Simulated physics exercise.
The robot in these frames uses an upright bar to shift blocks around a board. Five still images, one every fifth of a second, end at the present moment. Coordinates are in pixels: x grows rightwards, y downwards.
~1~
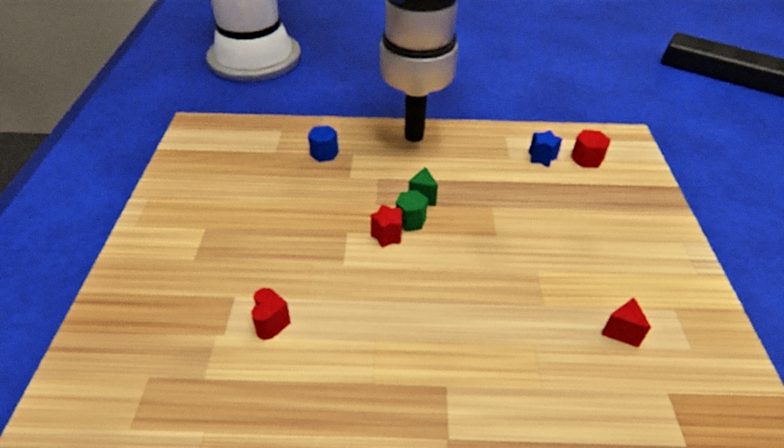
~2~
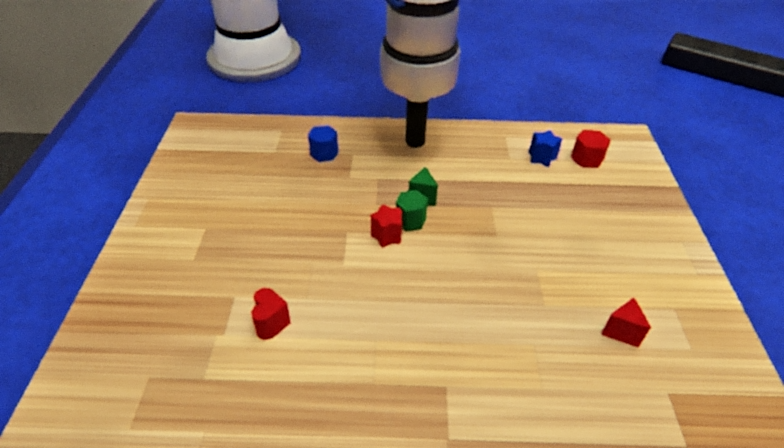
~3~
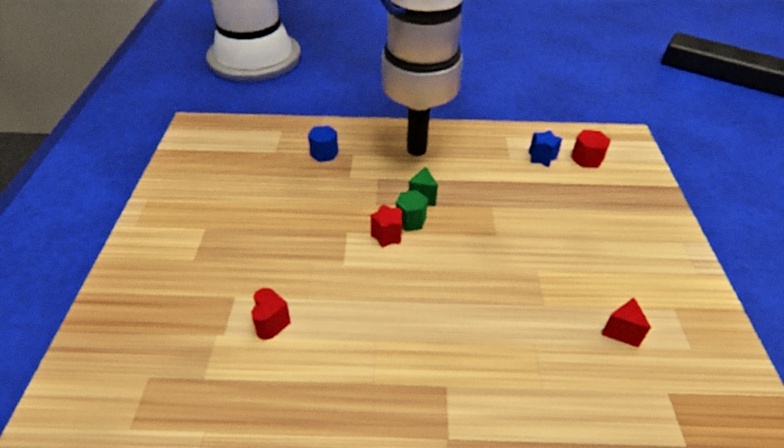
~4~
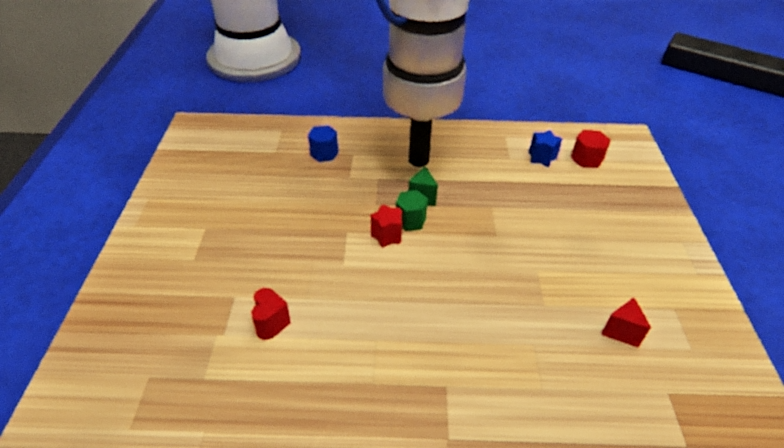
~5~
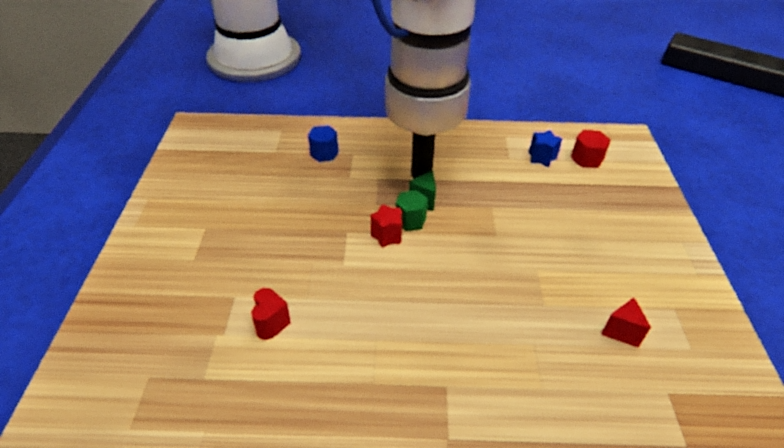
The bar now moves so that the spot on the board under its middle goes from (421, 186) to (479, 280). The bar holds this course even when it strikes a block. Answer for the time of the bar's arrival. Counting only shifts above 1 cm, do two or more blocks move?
That would be a no.
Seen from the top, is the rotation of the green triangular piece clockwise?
In short: Yes.
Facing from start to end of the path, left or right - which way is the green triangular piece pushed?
It will end up to the right.
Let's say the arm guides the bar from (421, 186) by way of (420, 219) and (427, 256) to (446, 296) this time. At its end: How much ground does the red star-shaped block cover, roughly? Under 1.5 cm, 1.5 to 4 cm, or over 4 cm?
Band: 1.5 to 4 cm.
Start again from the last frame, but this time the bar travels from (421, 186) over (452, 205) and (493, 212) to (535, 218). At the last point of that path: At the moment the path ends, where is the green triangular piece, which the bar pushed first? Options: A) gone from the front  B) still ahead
A: Gone from the front.
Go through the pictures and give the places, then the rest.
In the first frame, bar's lower end (414, 137); green hexagon (412, 200); green triangular piece (424, 177).
In the second frame, bar (415, 142); blocks still.
In the third frame, bar (417, 150); blocks still.
In the fourth frame, bar (419, 161); blocks still.
In the fifth frame, bar (421, 175); green hexagon (412, 200); green triangular piece (426, 181).
On the path given first. One third of the way, bar (440, 203); green triangular piece (442, 209), turned 45° clockwise.
Two thirds of the way, bar (460, 235); green triangular piece (449, 238), turned 80° clockwise.
At the end, bar (481, 269); green hexagon still; green triangular piece (449, 245), turned 105° clockwise.
